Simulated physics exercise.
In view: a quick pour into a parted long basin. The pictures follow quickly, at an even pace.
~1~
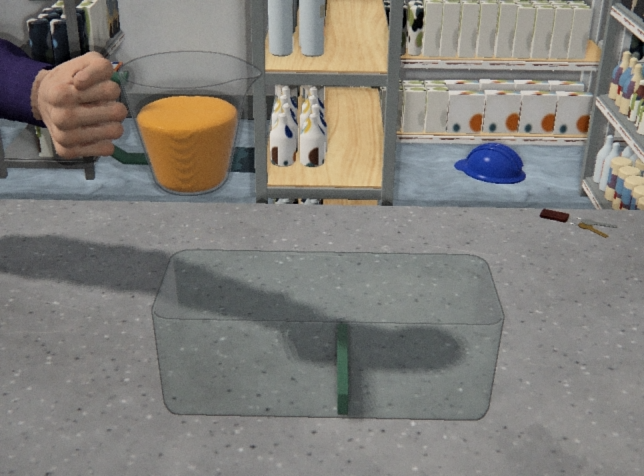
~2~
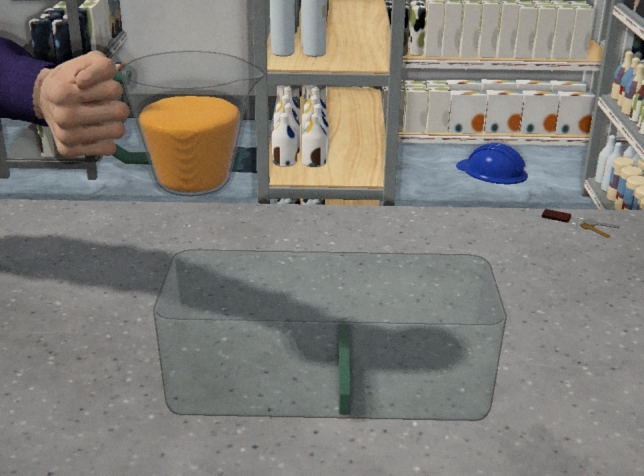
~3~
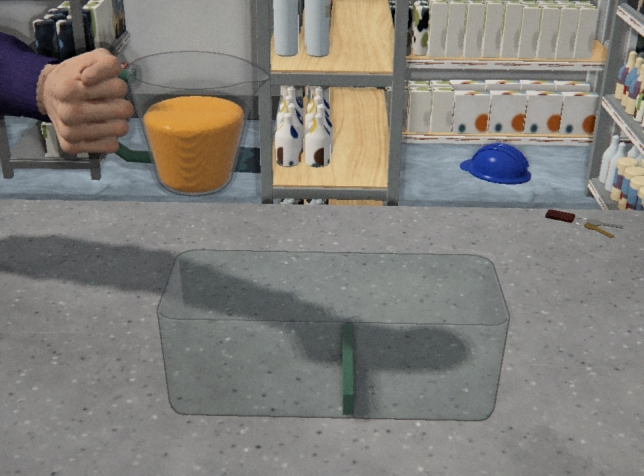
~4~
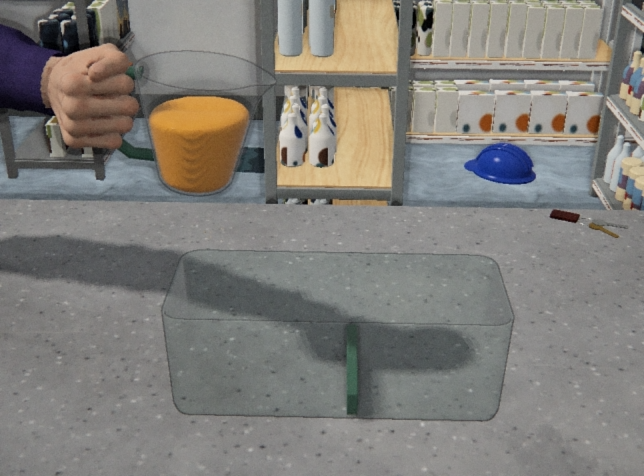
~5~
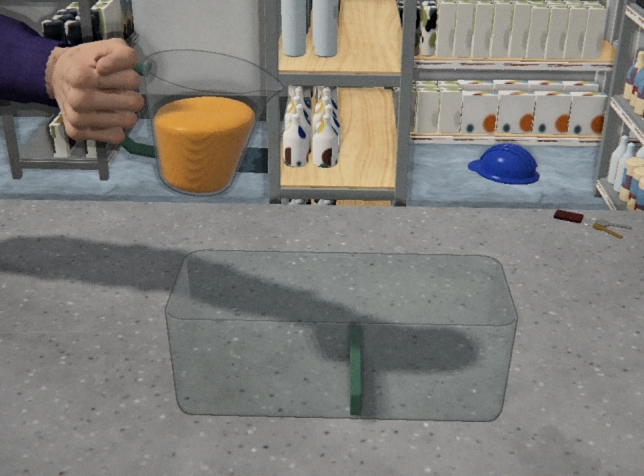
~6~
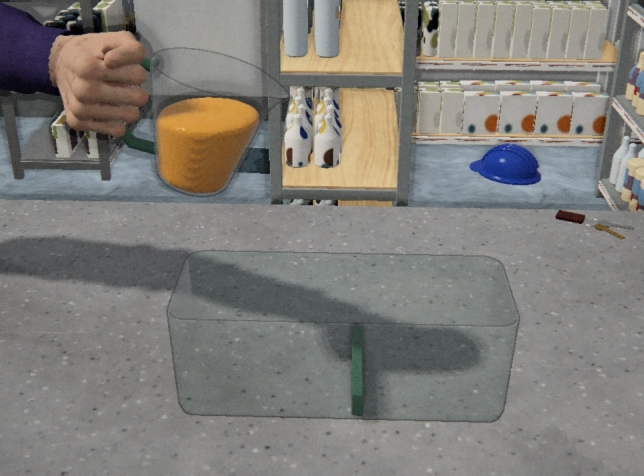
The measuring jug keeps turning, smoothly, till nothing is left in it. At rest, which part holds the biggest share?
The left-hand part.
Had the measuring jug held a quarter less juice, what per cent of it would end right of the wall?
Roughly 10 in a hundred.
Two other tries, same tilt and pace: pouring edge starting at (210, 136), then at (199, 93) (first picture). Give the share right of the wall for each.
About 15 and 15 per cent.
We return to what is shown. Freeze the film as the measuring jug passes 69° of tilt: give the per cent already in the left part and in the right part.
Left about 0, right about 0.
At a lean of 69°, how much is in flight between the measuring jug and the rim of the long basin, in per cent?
It comes to 15 per cent or so.
A moment on, the tilt is 69° and 82 per cent is still to pour, 1 is left of the wall and 0 right of it.
Next, the tilt is 102° and 14 per cent is still to pour, 46 is left of the wall and 19 right of it.
Then the tilt is 108° and 0 per cent is still to pour, 75 is left of the wall and 23 right of it.
Later the tilt is 108° and 0 per cent is still to pour, 75 is left of the wall and 23 right of it.
Finally, 75 per cent lies left of the wall, 23 right of it and 2 outside.
